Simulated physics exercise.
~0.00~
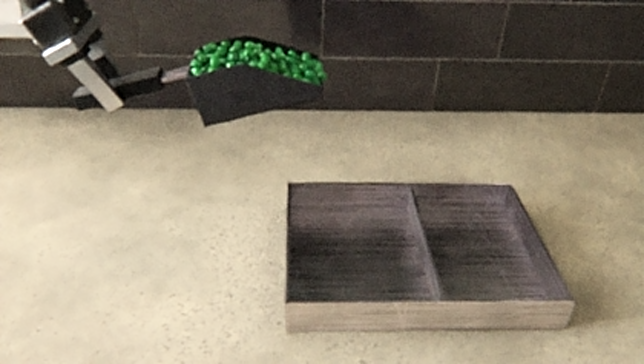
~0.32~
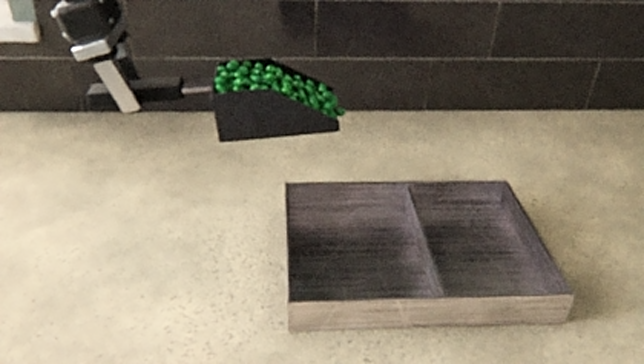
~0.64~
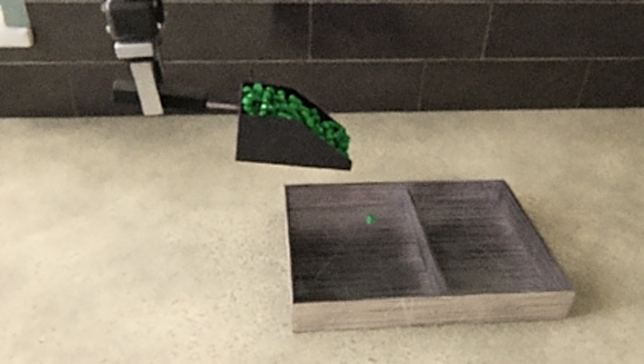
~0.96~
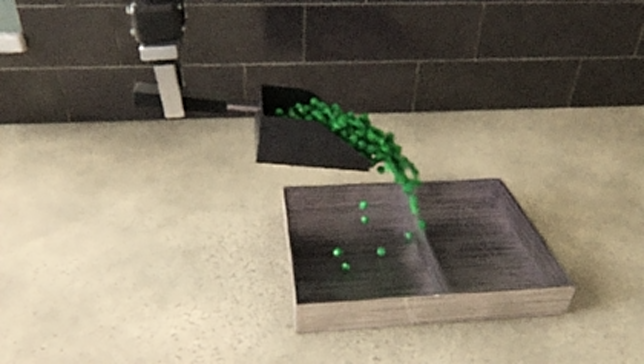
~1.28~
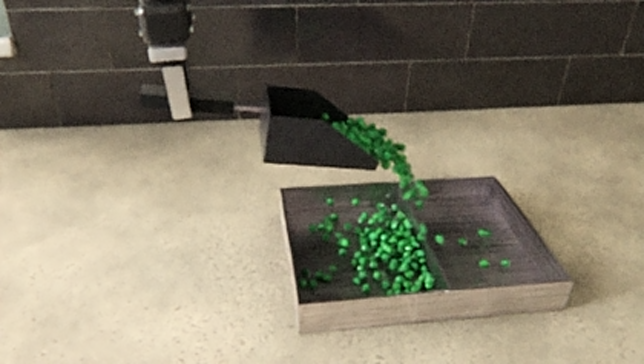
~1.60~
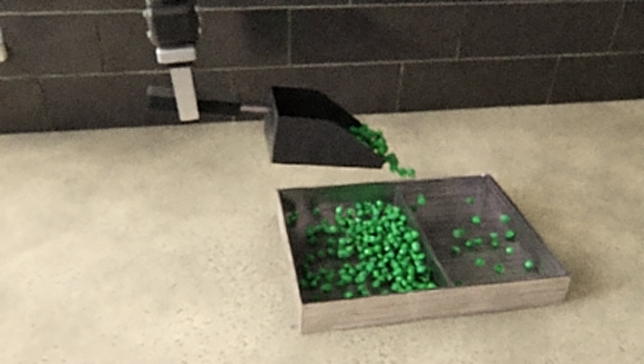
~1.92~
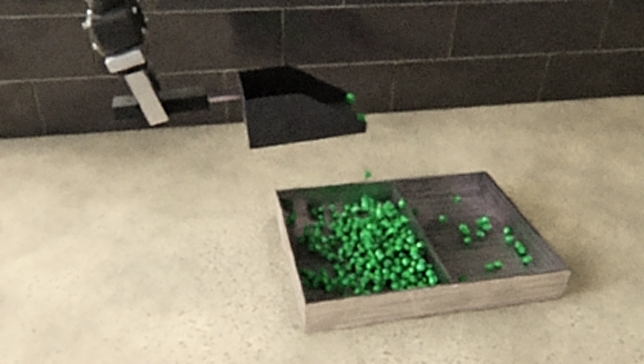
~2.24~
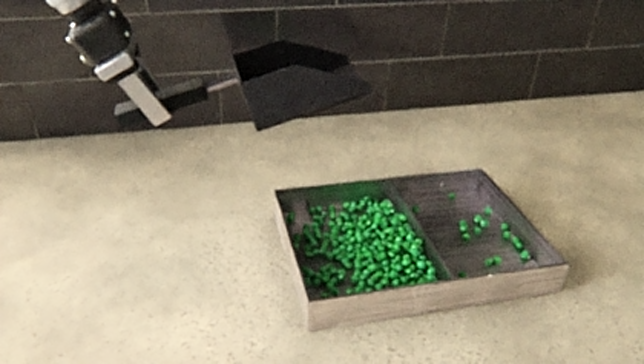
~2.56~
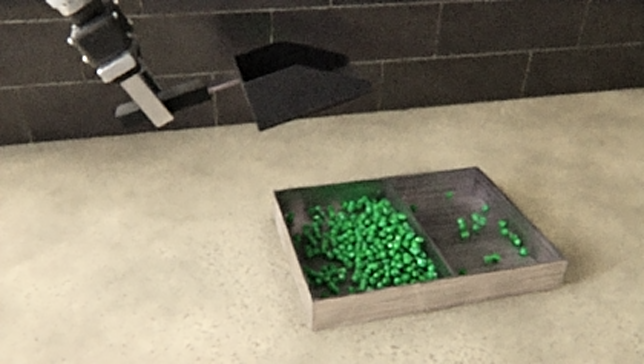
Robot arm tipping green beads from a black scoop into a divided tray, mostly the left part, then lifting the scoop away.
